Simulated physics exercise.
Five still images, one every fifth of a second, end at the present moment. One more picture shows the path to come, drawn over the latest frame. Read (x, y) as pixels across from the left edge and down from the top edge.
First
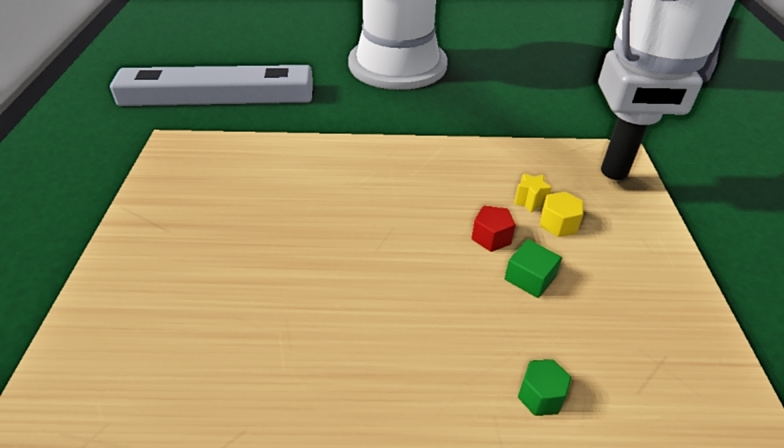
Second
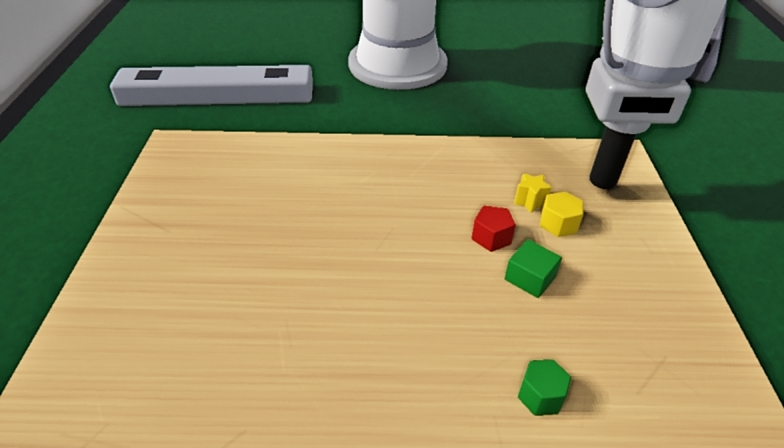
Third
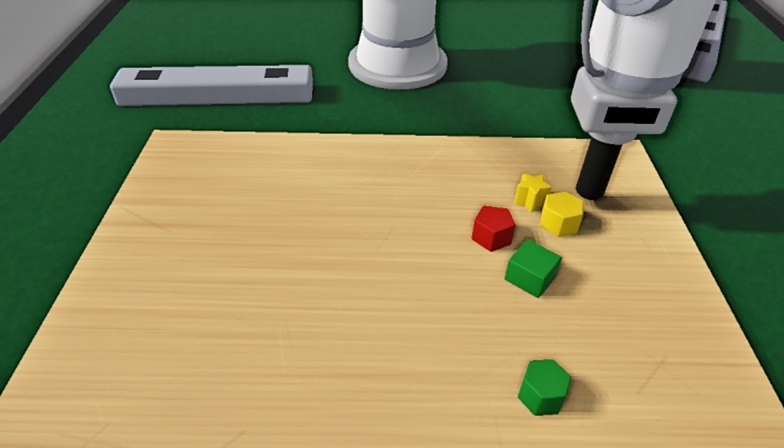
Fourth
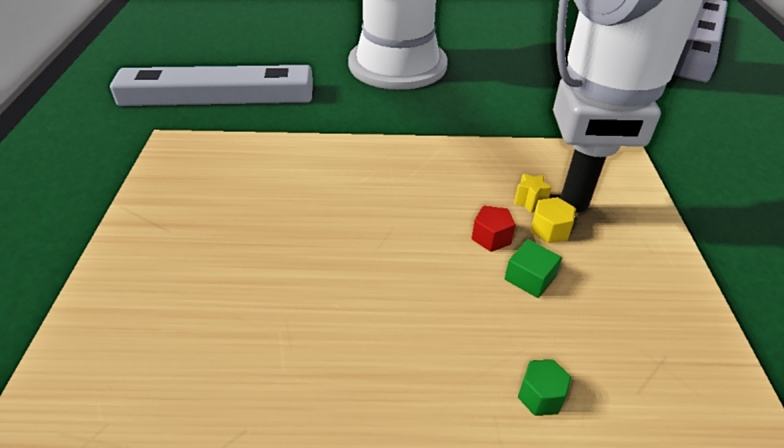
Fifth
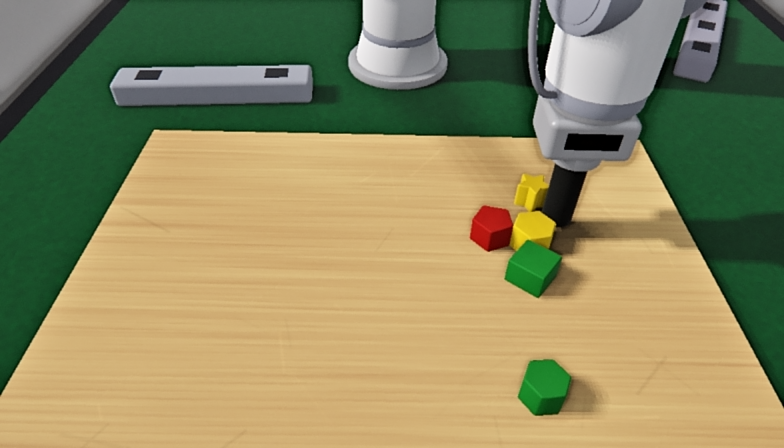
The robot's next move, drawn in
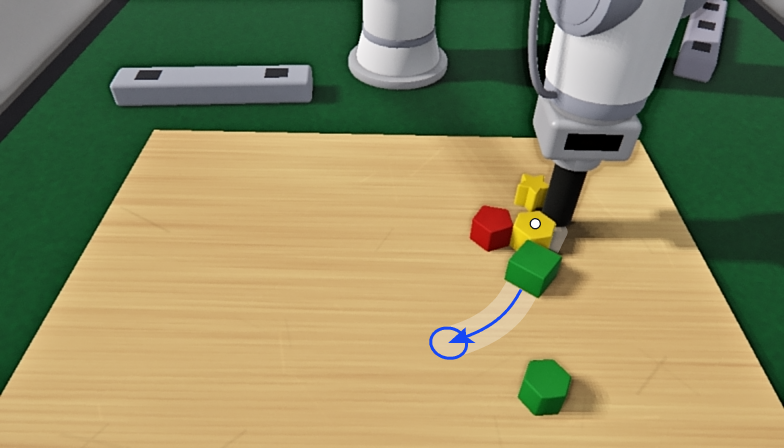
Robot arm with a black rod moving down and left, pushing a yellow hexagon between red and green blocks on a wooden board.
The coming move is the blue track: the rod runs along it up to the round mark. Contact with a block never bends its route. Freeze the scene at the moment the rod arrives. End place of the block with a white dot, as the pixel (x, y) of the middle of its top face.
The block with a white dot ends near (494, 250).
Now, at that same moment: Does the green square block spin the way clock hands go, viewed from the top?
That would be a no.
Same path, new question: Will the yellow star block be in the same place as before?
Yes
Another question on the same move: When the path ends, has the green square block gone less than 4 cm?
No.
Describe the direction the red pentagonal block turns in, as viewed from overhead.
Looking down on the board, it turns clockwise.
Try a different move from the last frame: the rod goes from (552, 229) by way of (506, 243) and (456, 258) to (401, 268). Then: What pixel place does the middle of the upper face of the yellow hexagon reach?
I predict (466, 266).
Drawn move, from (552, 229) via (532, 269) and (505, 312), ending at (449, 343); the dot is on the yellow hexagon.
What follows on the original path. One third of the way, rod at (535, 258); red pentagonal block at (486, 218), turned 30° clockwise; yellow hexagon at (500, 248), turned 50° clockwise; green square block at (527, 279), turned 55° anticlockwise.
Two thirds of the way, rod at (507, 303); red pentagonal block at (486, 218), turned 30° clockwise; yellow hexagon at (494, 250), turned 65° clockwise; green square block at (496, 329), turned 55° anticlockwise.
At the end, rod at (450, 332); red pentagonal block at (486, 218), turned 30° clockwise; yellow star block still; yellow hexagon at (494, 250), turned 65° clockwise; green square block at (471, 364), turned 115° anticlockwise.
